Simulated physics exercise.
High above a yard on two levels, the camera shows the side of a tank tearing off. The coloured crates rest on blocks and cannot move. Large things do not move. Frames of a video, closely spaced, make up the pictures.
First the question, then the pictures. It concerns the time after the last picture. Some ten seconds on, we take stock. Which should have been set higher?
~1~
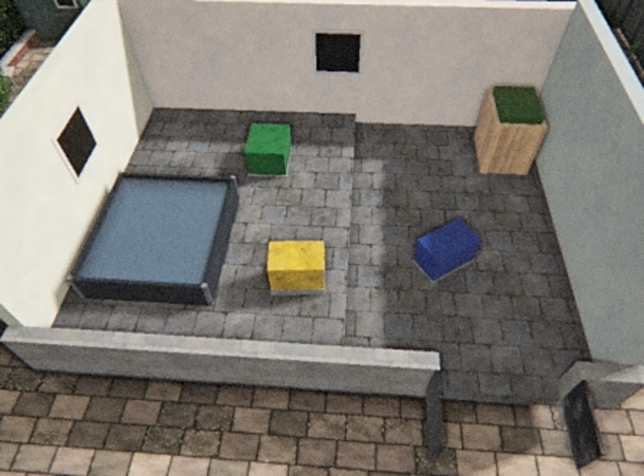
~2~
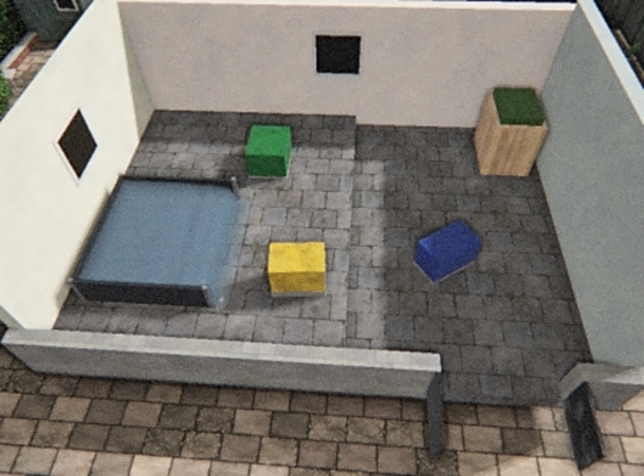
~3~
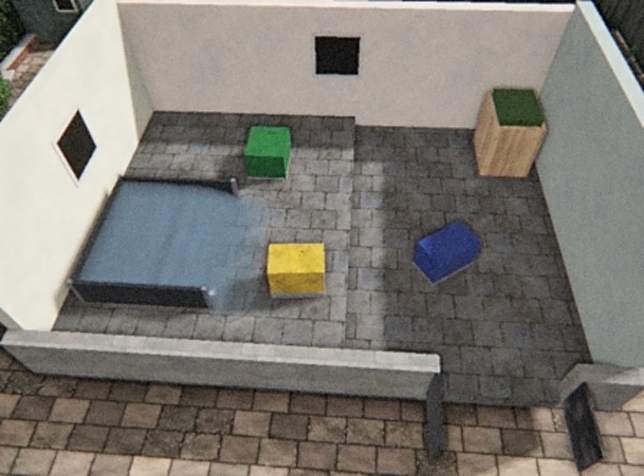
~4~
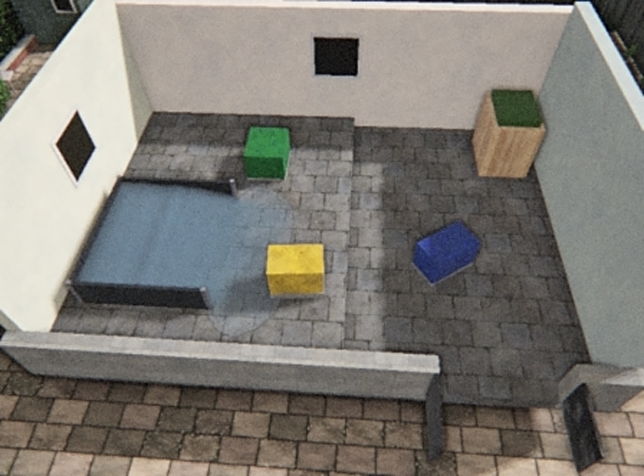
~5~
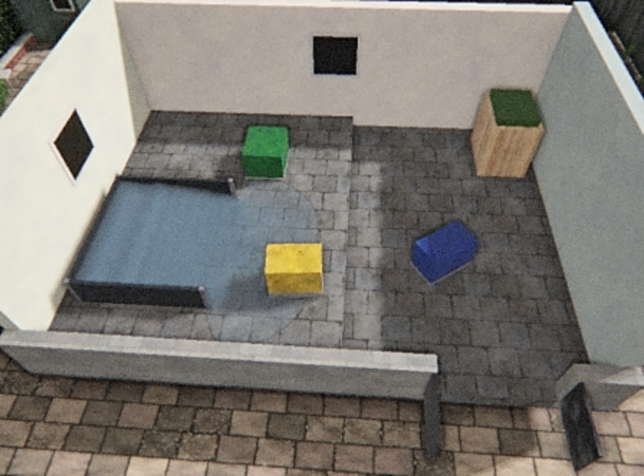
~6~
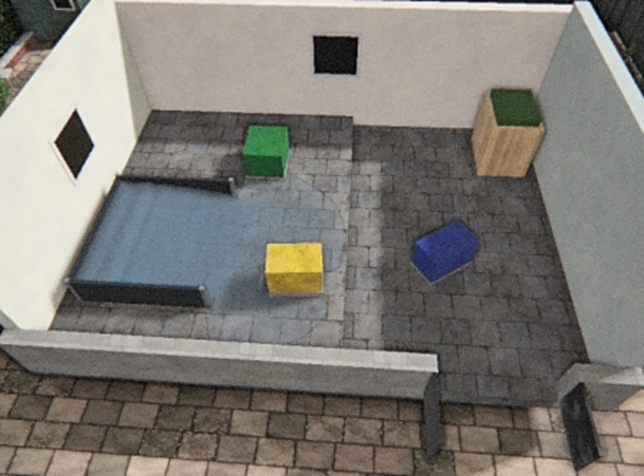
The green crate will be within the water's reach; the yellow crate will be within the water's reach; the blue crate will be within the water's reach.
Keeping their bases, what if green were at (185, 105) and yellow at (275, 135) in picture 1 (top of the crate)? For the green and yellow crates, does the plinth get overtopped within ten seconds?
The green crate stays clear, while the yellow crate stays clear.
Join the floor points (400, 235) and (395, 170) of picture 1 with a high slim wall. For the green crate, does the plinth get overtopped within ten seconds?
Green: Flooded.
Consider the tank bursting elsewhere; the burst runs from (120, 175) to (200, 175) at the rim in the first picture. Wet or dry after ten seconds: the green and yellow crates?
As I see it, green is doused and yellow stays clear.
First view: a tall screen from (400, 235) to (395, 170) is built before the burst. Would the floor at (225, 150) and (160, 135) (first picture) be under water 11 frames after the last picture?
As listed: Dry, free of water.
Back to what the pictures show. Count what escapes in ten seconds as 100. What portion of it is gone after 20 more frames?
About 5 %.
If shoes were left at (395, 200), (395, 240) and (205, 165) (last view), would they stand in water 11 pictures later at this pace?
Going through them in order, I'd call them drenched, drenched and clear.
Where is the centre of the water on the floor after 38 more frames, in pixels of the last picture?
I'd put it at around (374, 234).
A moment on, water covers 25 % of the floor; the green crate water round its plinth, the yellow crate water round its plinth, the blue crate water round its plinth.
Next, water covers 40 % of the floor; the green crate water round its plinth, the yellow crate water round its plinth, the blue crate water round its plinth.
Then, water covers 65 % of the floor; the green crate water round its plinth, the yellow crate water round its plinth, the blue crate water round its plinth.
Later, water covers 80 % of the floor; the green crate water round its plinth, the yellow crate water round its plinth, the blue crate water round its plinth.
In the end, water covers 80 % of the floor; the green crate was topped, the yellow crate was topped, the blue crate was topped.
